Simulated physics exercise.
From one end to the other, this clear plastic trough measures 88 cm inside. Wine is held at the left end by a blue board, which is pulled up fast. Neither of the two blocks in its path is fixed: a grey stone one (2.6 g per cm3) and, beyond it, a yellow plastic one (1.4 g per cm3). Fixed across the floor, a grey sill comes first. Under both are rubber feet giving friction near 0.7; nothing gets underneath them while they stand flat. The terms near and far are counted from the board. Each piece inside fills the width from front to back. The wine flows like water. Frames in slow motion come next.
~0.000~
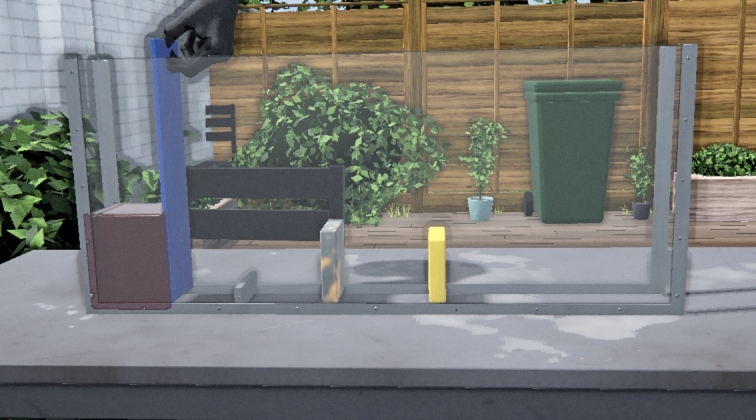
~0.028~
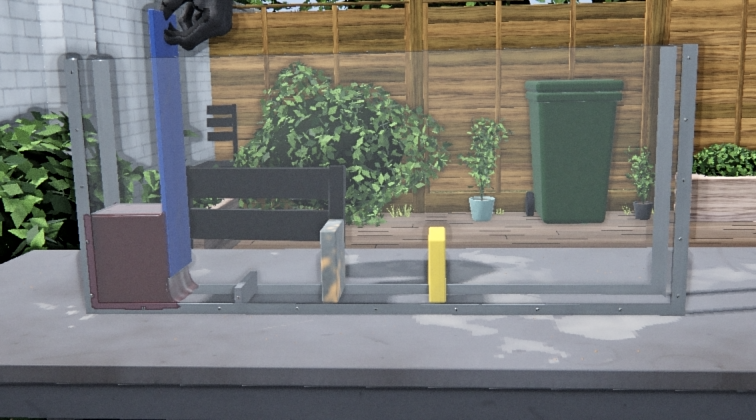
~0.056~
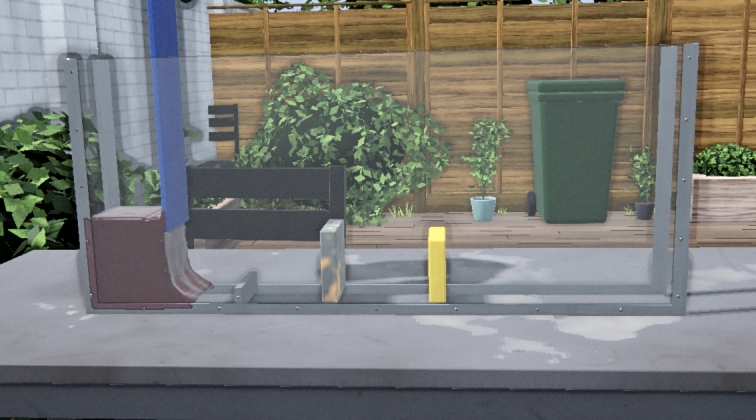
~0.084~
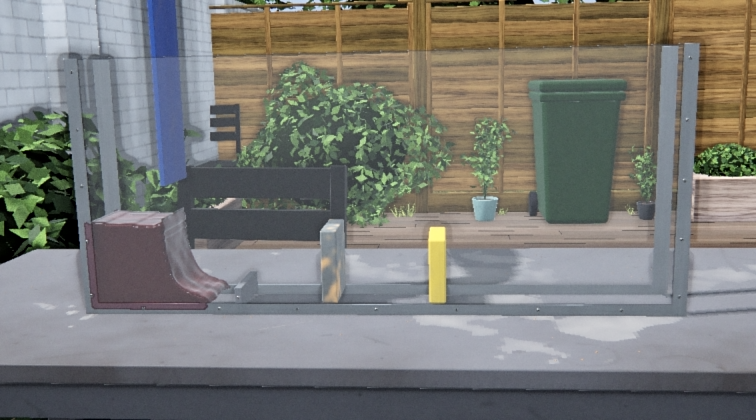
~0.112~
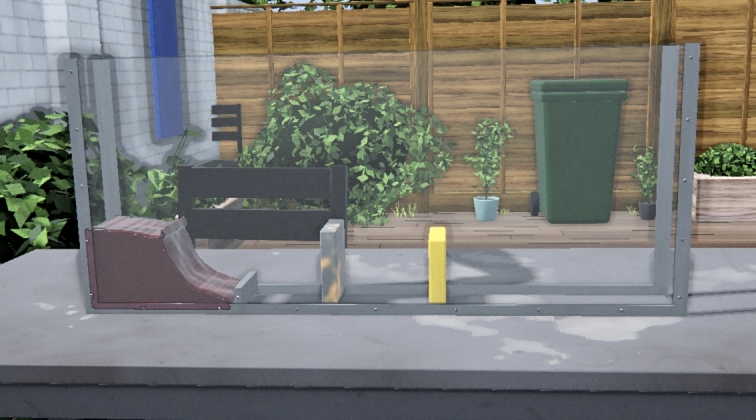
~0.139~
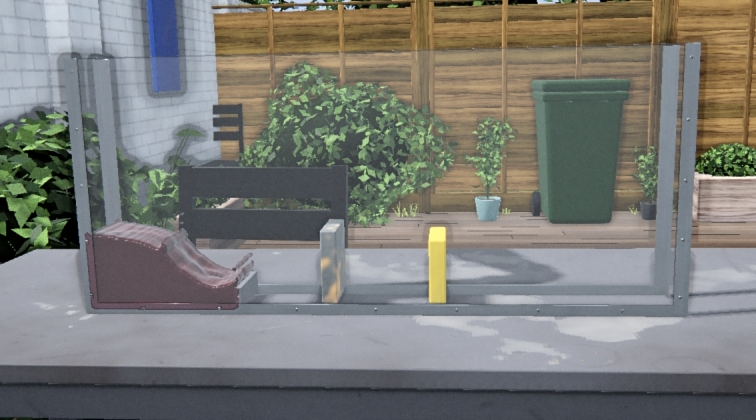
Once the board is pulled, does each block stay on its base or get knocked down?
Near block: Knocked down; far block: Stays on its base.
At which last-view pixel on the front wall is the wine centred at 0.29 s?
Look around (196, 277) on the front wall - that's where it is.
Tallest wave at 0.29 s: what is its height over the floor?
Not counting spray, it tops out near 14.0 cm.
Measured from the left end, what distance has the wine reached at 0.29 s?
About 38 cm.
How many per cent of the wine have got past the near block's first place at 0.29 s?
Roughly 2 percent of it.
After 0.29 s the front has run 38 cm from the left wall, the near block is upright and the far block is upright.
After 0.47 s the near block leans 42° and the far block is upright.
After 0.76 s the near block lies flat and the far block is upright.
In the end the near block lies flat and the far block is upright; 1 per cent of the wine is past where the far block first stood.
